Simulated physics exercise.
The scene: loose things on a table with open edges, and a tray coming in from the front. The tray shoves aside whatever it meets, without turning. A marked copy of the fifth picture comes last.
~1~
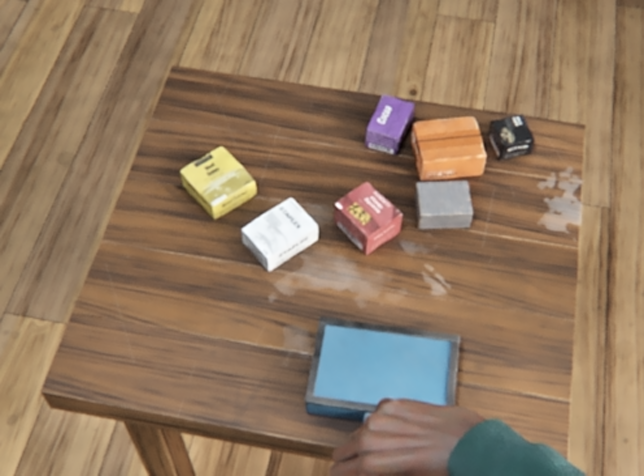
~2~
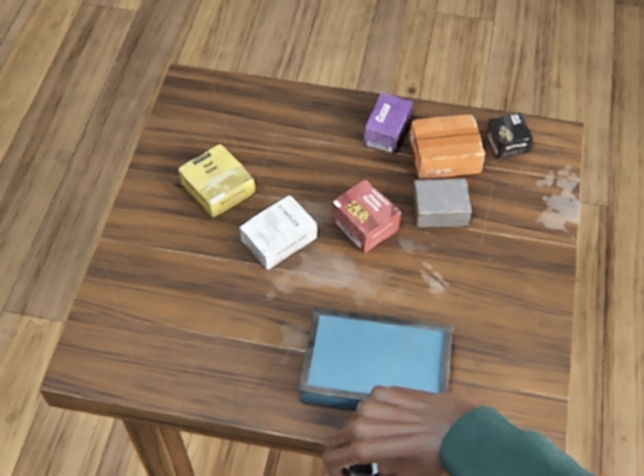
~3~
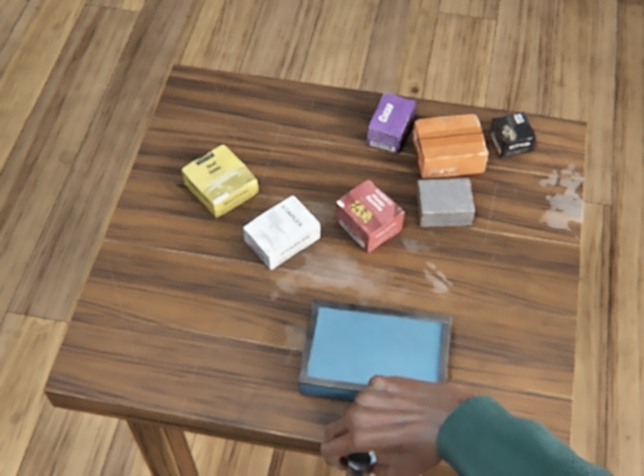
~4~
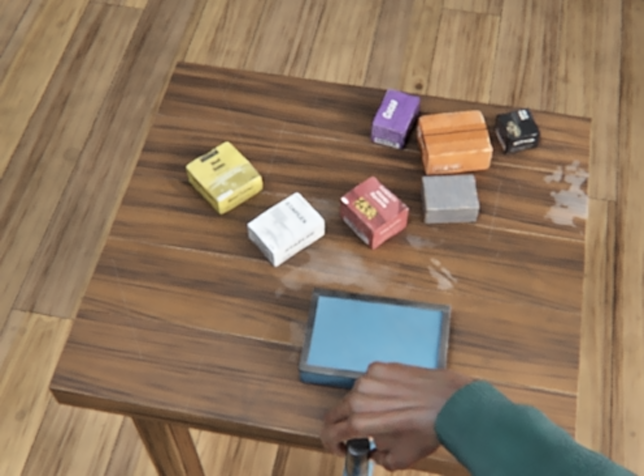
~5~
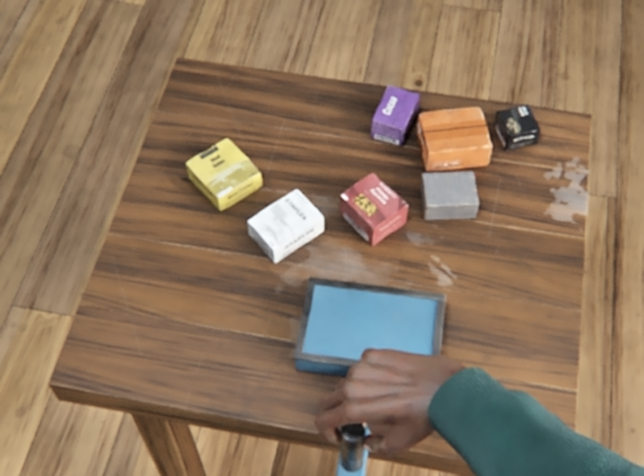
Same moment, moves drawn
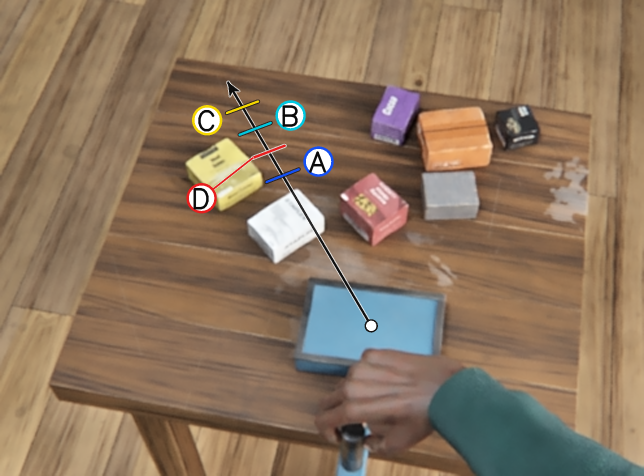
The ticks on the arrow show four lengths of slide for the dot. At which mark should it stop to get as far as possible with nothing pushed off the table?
No farther than C.
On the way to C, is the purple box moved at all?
Yes.
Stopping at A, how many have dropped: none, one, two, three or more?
By then, none.
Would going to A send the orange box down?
No.
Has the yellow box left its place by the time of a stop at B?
By then, yes.
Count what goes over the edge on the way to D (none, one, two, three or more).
The count is none.
On the copy, A at (283, 176); B at (256, 129); C at (243, 107); D at (269, 152); the arrow from (371, 326) to (228, 83); the white dot at (371, 326).
On C. First, tray (320, 247); yellow box (221, 166); red packet (371, 188).
Then, tray (275, 170); purple box (403, 109); yellow box (192, 145).
Finally, tray (244, 116); yellow box (154, 123); white box (246, 72); nothing has fallen.
By contrast, A is safe but short; B is safe but short; D is safe but short.
